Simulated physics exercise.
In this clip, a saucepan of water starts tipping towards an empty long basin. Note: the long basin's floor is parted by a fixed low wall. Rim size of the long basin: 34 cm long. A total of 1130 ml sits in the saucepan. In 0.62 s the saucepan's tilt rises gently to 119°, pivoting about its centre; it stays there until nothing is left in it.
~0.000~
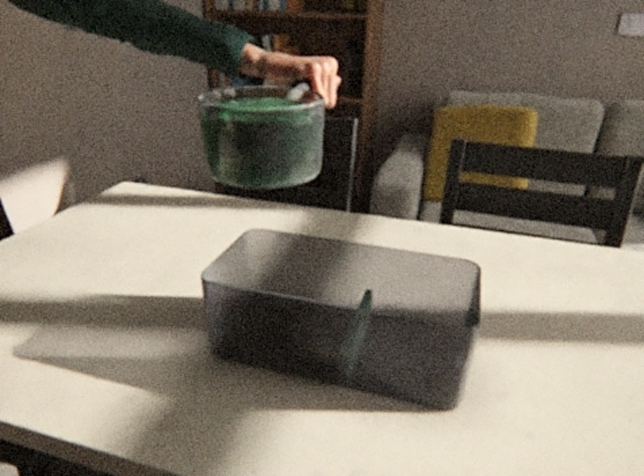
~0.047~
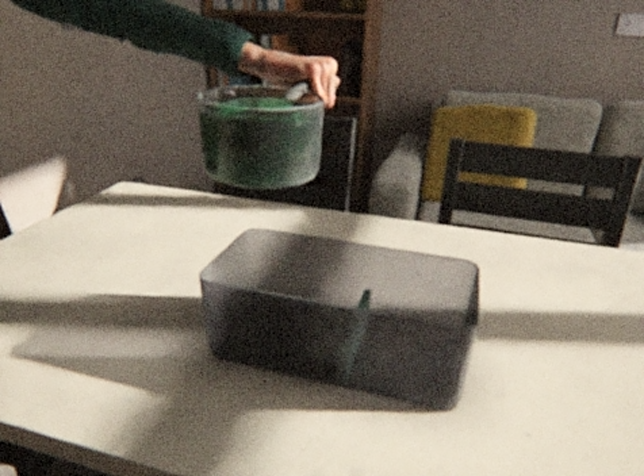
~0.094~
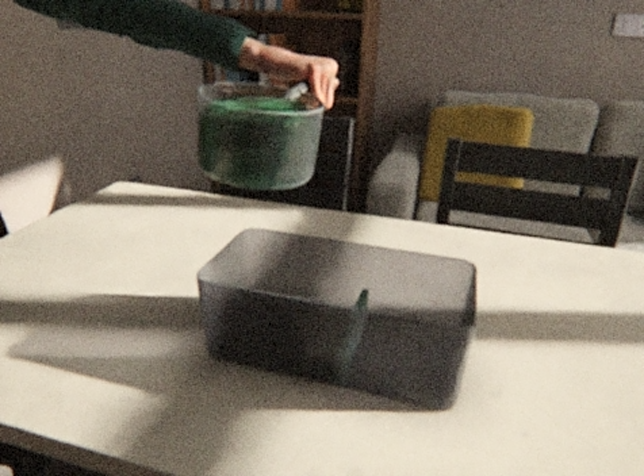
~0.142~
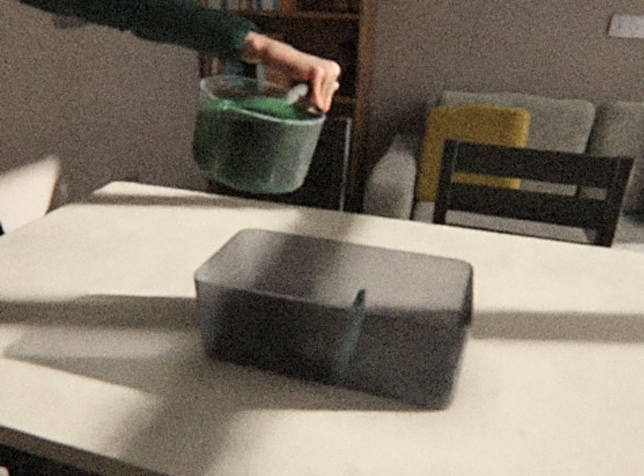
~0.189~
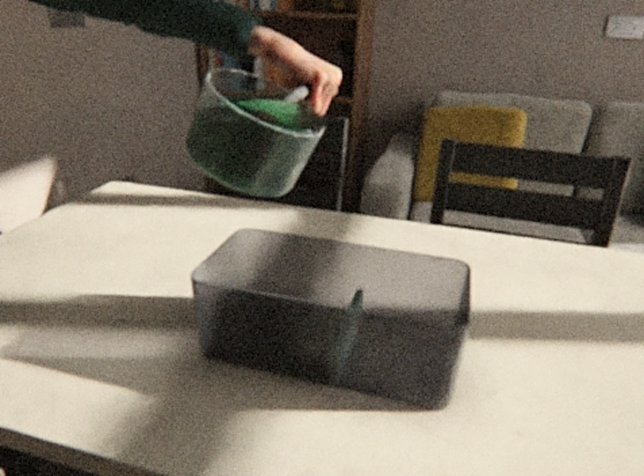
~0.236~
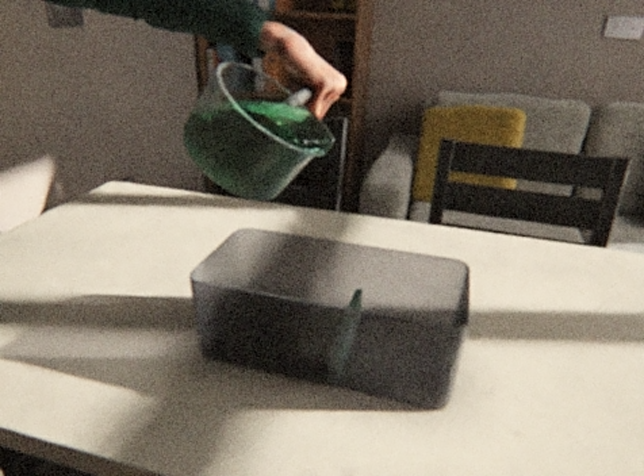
In a dim living room, a hand in a dark green sleeve holds a clear pan of green liquid, nearly level, above an empty long basin on a pale table. The hand then gradually tilts the pan to the right, and the liquid shifts up to its lower rim.
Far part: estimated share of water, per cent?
43 per cent.
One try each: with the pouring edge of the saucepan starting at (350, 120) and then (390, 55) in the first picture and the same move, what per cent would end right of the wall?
60 in a hundred, followed by 75 in a hundred.
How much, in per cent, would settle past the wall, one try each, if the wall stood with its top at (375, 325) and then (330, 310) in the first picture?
25 per cent first, 75 per cent second.
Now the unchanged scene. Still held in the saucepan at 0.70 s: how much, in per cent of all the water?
About 2 percent.
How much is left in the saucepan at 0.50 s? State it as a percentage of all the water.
Close to 24 percent of the liquid remains at that time.
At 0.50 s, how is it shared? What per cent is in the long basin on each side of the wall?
I'd say some 3 in a hundred on the left and 28 on the right.
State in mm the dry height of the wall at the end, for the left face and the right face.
28 mm left, 26 mm right.
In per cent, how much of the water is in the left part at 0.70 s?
40 %.
By 0.50 s the tilt is 109° and 24 per cent is still to pour, 3 is left of the wall and 28 right of it.
By 0.70 s the tilt is 119° and 2 per cent is still to pour, 41 is left of the wall and 46 right of it.
By 0.90 s the tilt is 119° and 0 per cent is still to pour, 51 is left of the wall and 44 right of it.
By 1.12 s the tilt is 119° and 0 per cent is still to pour, 53 is left of the wall and 44 right of it.
At rest 53 per cent lies left of the wall, 43 right of it and 3 outside.
